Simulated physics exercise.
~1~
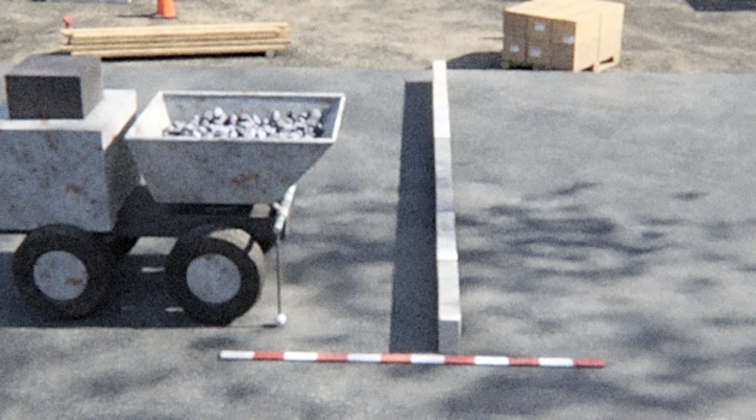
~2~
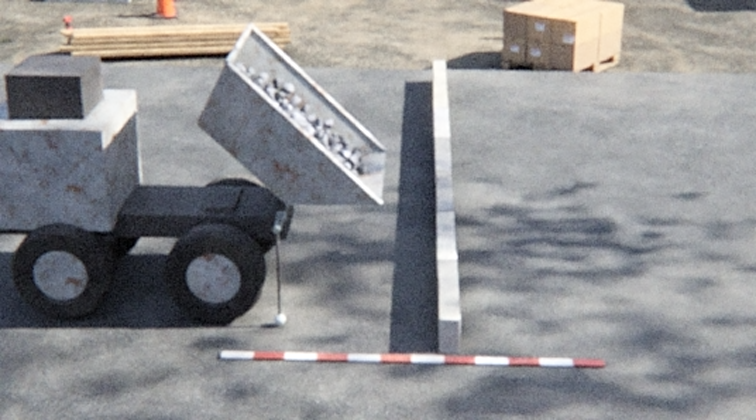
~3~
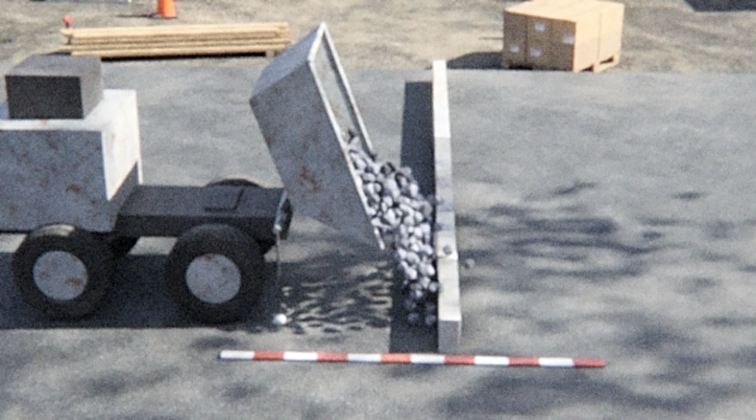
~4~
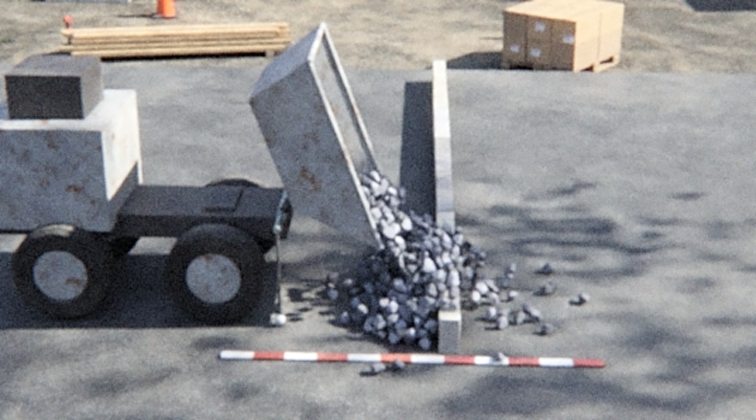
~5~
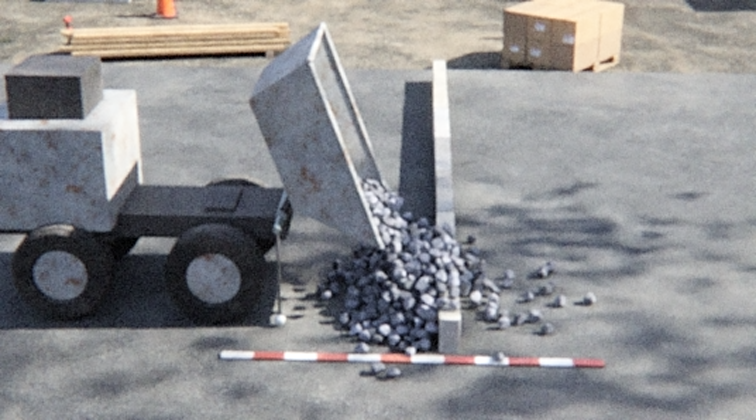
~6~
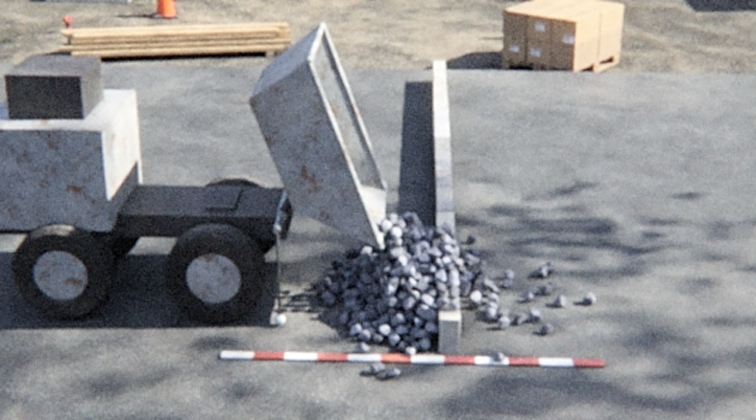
Dumper skip tipping steeply to the right, pouring grey stones into a heap against a low kerb, a few scattering beyond it.
